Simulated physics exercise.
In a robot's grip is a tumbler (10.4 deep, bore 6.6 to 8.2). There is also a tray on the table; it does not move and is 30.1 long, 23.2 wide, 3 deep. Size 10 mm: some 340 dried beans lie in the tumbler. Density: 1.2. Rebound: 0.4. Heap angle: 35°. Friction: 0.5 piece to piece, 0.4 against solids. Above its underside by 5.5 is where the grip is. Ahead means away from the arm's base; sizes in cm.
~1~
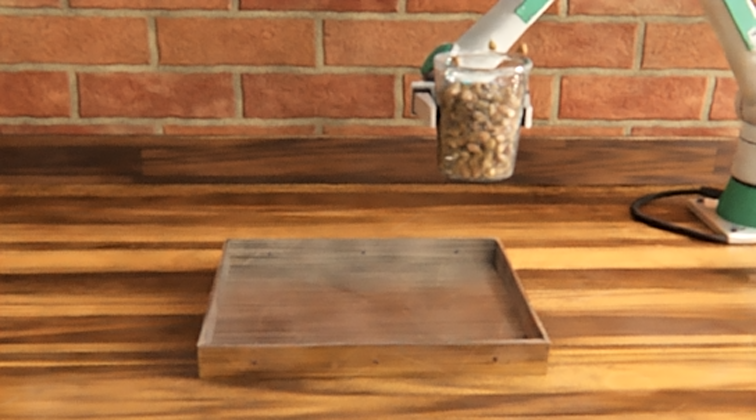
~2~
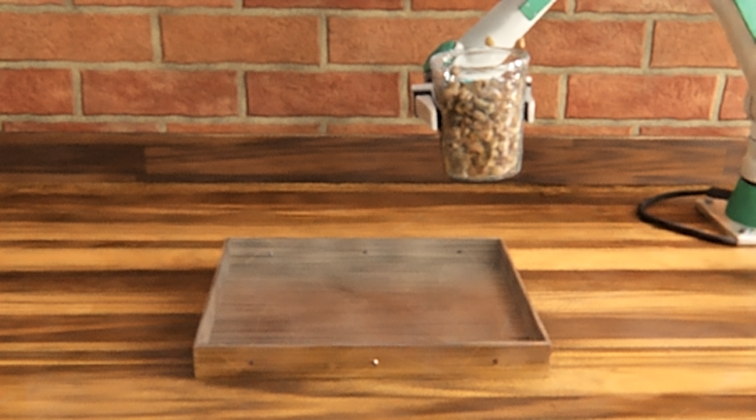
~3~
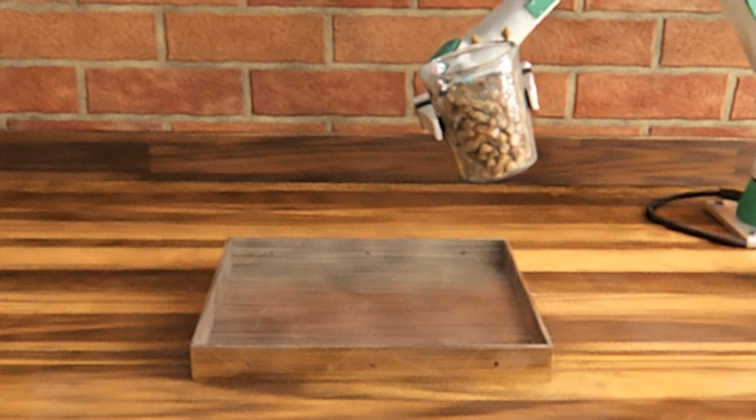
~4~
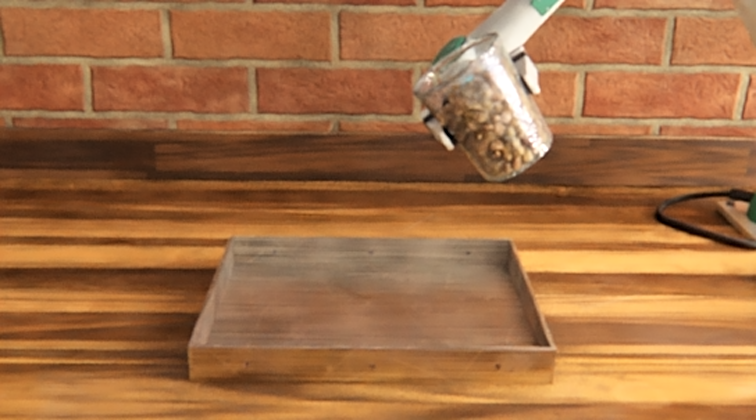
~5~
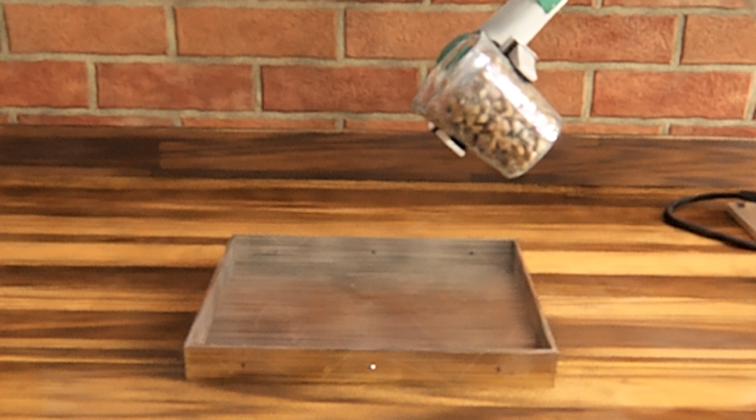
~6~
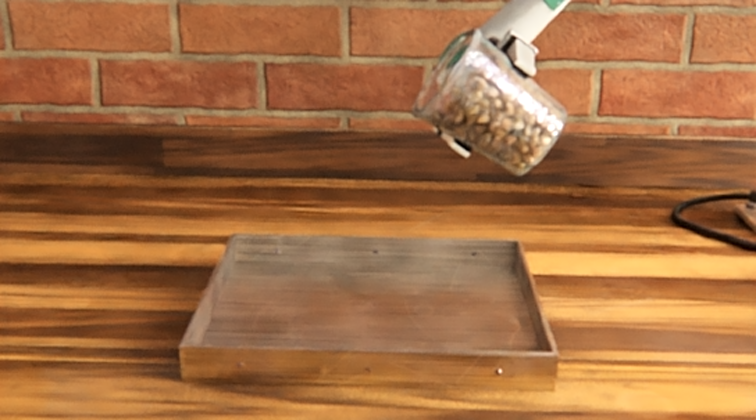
In the video, a robotic arm holds a clear tumbler of dried beans above a wooden table with a shallow rectangular tray, then steadily tilts it forward, its rim leaning left, while the beans remain inside.
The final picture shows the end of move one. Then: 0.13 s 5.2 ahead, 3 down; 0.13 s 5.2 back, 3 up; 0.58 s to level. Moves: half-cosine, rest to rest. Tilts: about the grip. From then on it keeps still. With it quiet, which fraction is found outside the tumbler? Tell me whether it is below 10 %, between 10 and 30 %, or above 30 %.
That share comes out below 10 %.
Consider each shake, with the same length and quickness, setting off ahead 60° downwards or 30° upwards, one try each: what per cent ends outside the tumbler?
You'd get some 0 per cent with the first setting and some 35 per cent with the second.
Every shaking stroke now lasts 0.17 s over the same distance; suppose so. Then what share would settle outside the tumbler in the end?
Roughly 0 percent would.
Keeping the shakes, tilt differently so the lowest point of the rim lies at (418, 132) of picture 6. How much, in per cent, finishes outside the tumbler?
The share is around 20 %.
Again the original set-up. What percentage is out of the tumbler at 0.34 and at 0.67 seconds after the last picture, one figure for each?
Roughly 5, then 5.
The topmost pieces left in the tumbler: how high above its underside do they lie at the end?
The top sits some 10.0 cm up.
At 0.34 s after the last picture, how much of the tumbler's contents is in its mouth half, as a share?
Close to 40 in a hundred.
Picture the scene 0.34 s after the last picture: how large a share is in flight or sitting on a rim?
Roughly 3 percent.
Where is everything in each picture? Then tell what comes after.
In the first picture, the tumbler middle at (479, 117), level; upper third of the load around (481, 99), from x 445 to 520, top at y 45; 335 in the tumbler.
In the second picture, the tumbler middle at (481, 116), tilted 5° forward; upper third of the load around (482, 97), from x 445 to 520, top at y 40.
In the third picture, the tumbler middle at (484, 115), tilted 19° forward; upper third of the load around (488, 96), from x 440 to 525, top at y 35.
In the fourth picture, the tumbler middle at (488, 112), tilted 36° forward; upper third of the load around (492, 94), from x 445 to 540, top at y 60.
In the fifth picture, the tumbler middle at (491, 110), tilted 50° forward; upper third of the load around (493, 91), from x 435 to 550, top at y 60.
In the sixth picture, the tumbler middle at (493, 108), tilted 55° forward; upper third of the load around (494, 90), from x 435 to 555, top at y 60; 335 in the tumbler.
Then, 0.34 s on, tilted 53° forward, highest piece 23 above the table; 318 in the tumbler, 6 in the tray, 11 in flight or on a rim.
Then, 0.67 s on, tilted 11° forward, highest piece 25 above the table; 317 in the tumbler, 16 in the tray, 2 on the table or floor.
Then, 1.04 s on, level, highest piece 25 above the table; 317 in the tumbler, 16 in the tray, 2 on the table or floor.
Then, 2.09 s on, level, highest piece 25 above the table; 317 in the tumbler, 16 in the tray, 2 on the table or floor.
In the end, 317 in the tumbler, 16 in the tray, 2 on the table or floor. That is 5 % outside the tumbler.
